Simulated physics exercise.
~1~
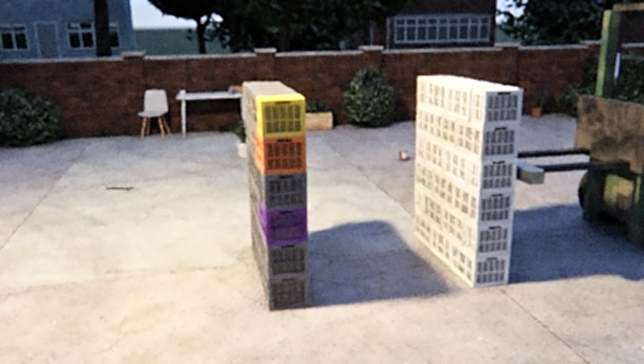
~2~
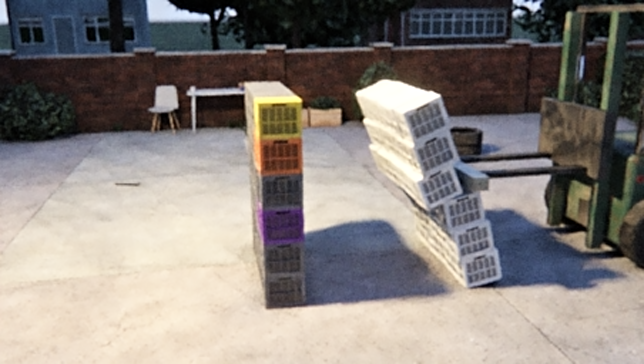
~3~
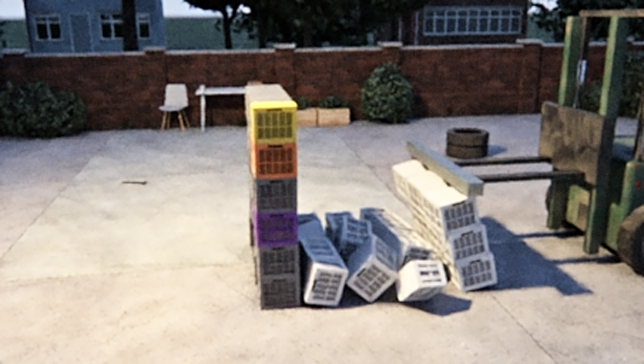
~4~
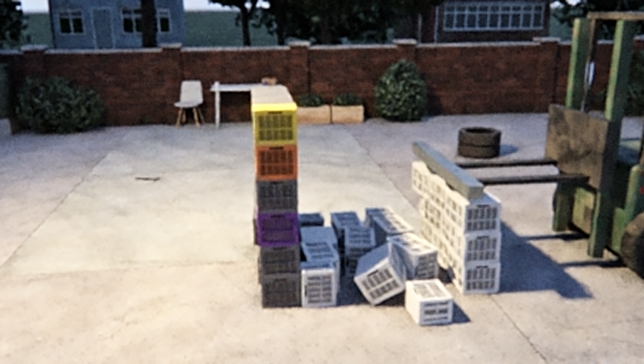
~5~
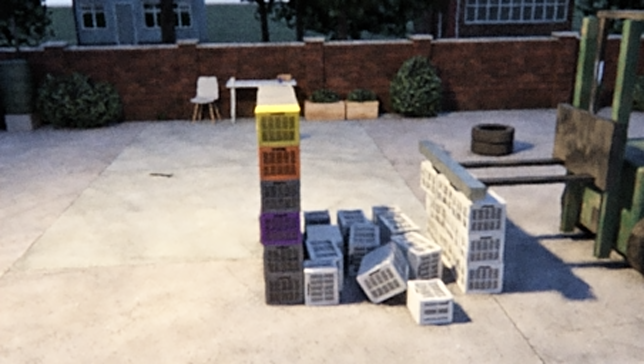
A stack of white crates toppled when a forklift pushed a beam into it, spilling its upper crates into the gap beside a darker stack with yellow, orange and purple crates, which stayed standing while the beam rested on the remaining white ones.
